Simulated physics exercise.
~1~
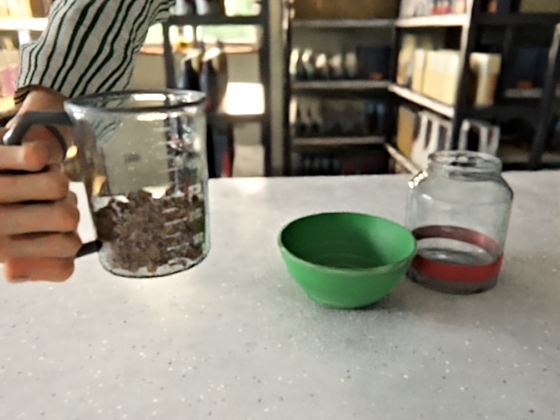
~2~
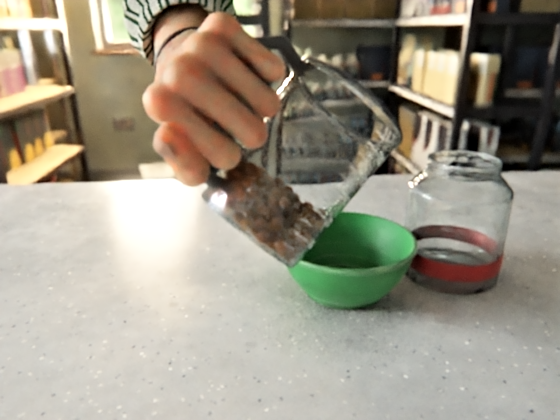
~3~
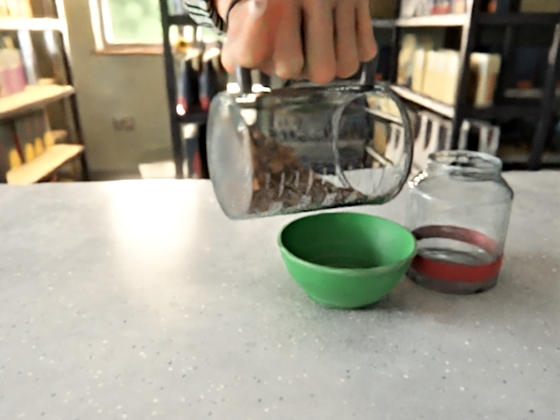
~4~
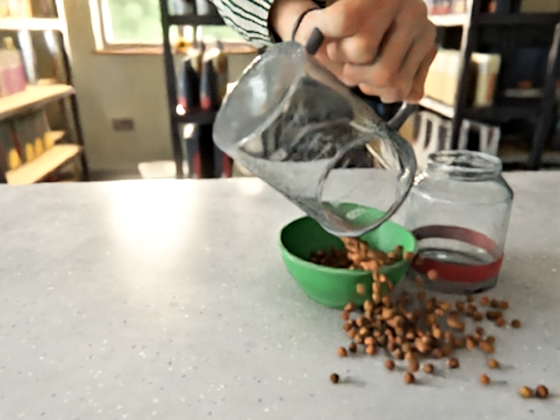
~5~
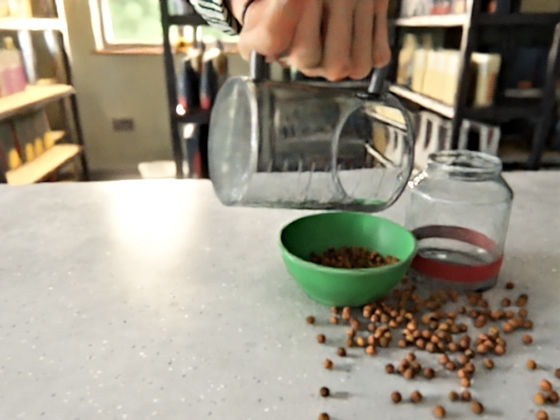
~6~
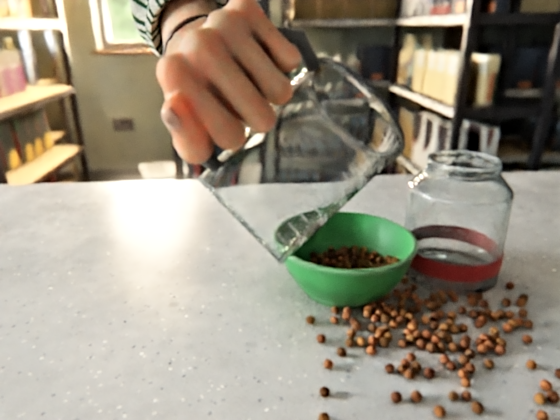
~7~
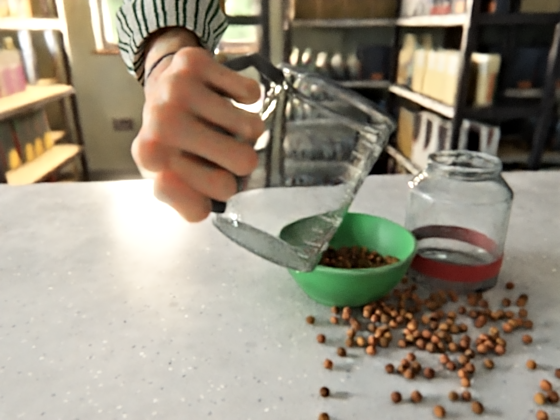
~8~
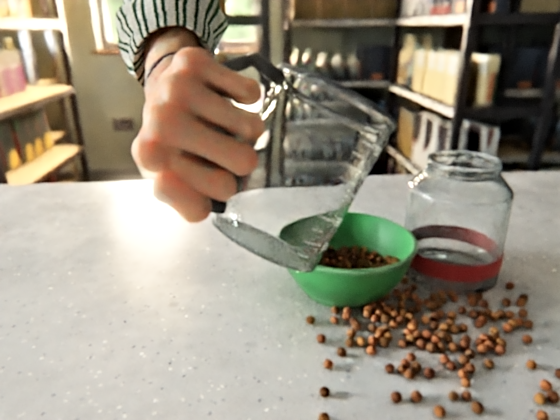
Brown cereal balls pouring from a hand-tilted clear jug into a green bowl, many scattering across the table beside a red-banded jar.
